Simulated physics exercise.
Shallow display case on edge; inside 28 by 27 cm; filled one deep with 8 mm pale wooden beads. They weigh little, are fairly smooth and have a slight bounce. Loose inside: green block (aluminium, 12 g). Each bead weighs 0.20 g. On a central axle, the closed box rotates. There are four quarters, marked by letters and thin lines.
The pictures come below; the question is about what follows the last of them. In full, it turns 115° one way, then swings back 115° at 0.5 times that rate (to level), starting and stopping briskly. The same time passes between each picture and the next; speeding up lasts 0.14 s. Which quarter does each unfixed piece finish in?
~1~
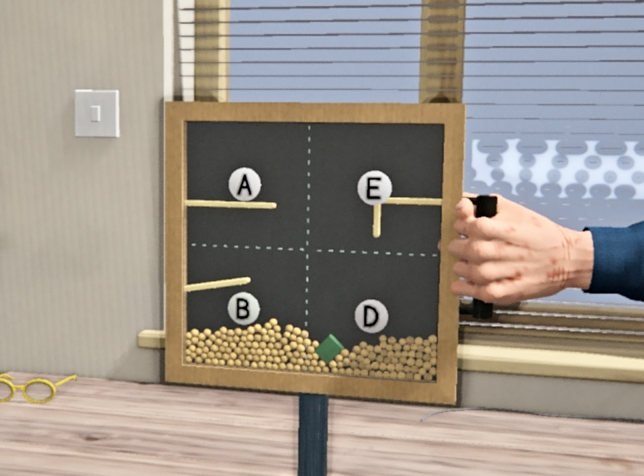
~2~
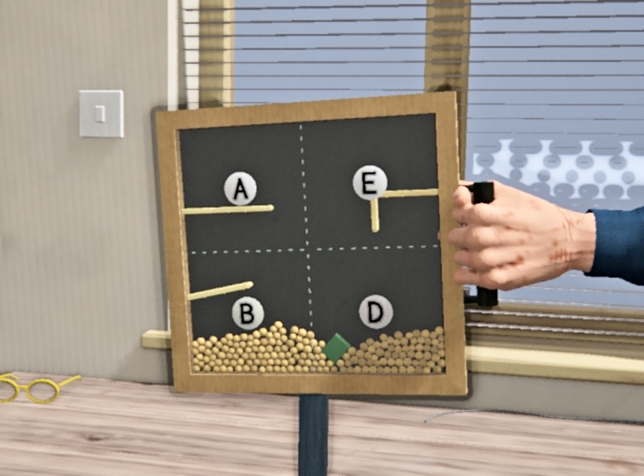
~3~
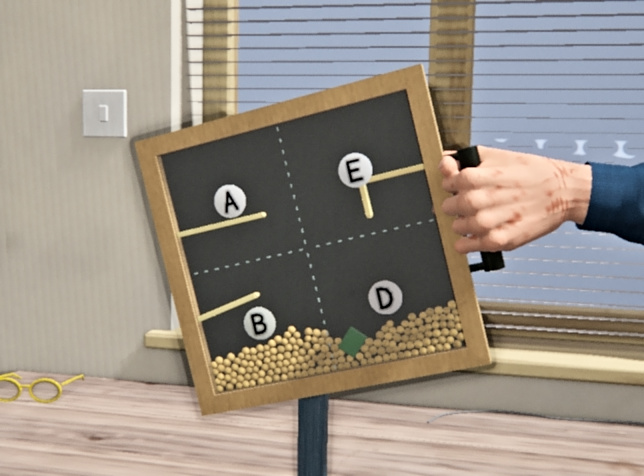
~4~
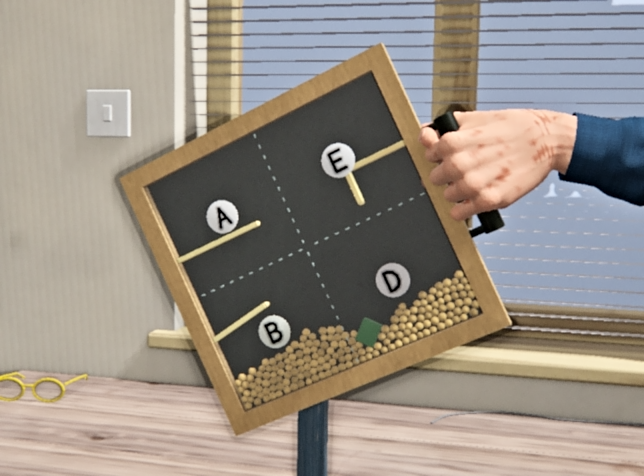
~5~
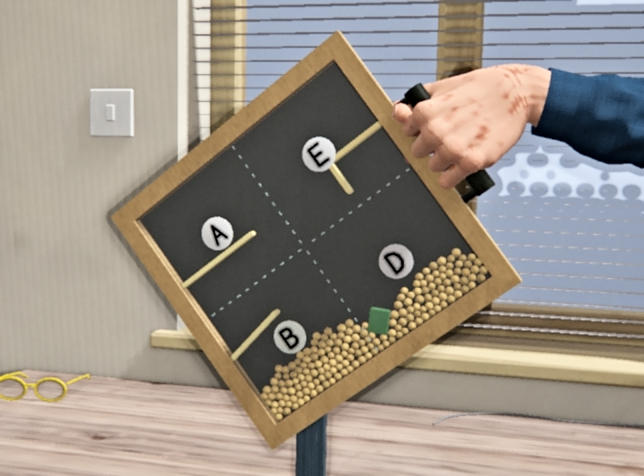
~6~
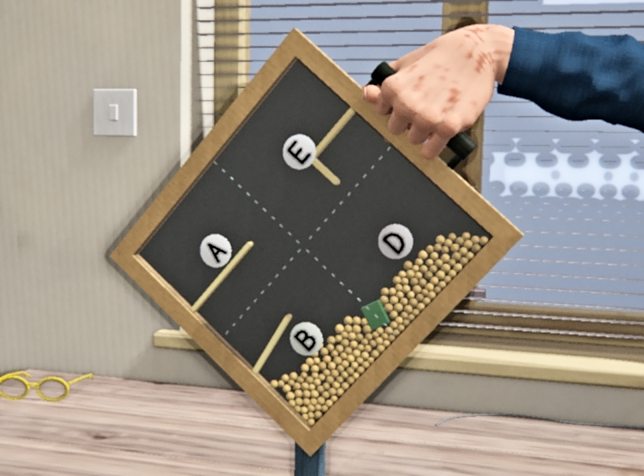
Answer: B.
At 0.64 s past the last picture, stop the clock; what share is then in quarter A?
It works out at about 10 percent.
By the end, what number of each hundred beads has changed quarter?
Around 35 percent.
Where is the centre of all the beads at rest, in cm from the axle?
The middle sits around 7 cm left of it and 9 cm below it.
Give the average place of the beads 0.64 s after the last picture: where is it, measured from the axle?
10 cm right, 4 cm below.
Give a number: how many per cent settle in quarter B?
Roughly 80%.
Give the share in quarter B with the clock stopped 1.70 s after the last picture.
Share: Close to 85 percent.
Then, 0.64 s later than the last picture, it stands 115° anticlockwise; the beads' middle is 10 cm right of and 4 cm below the centre; A 10 %, B 90 %; green block in B.
Then, 1.70 s later than the last picture, it stands 58° anticlockwise; the beads' middle is in line with and 12 cm below the centre; A 15 %, B 85 %; green block in B.
Then, 2.76 s later than the last picture, it stands level; the beads' middle is 9 cm left of and 8 cm below the centre; A 5 %, B 90 %, D 5 %; green block in B.
At rest 3.9 s after the last picture, it stands level; A 5 %, B 80 %, D 15 %, E 0 %; green block in B.
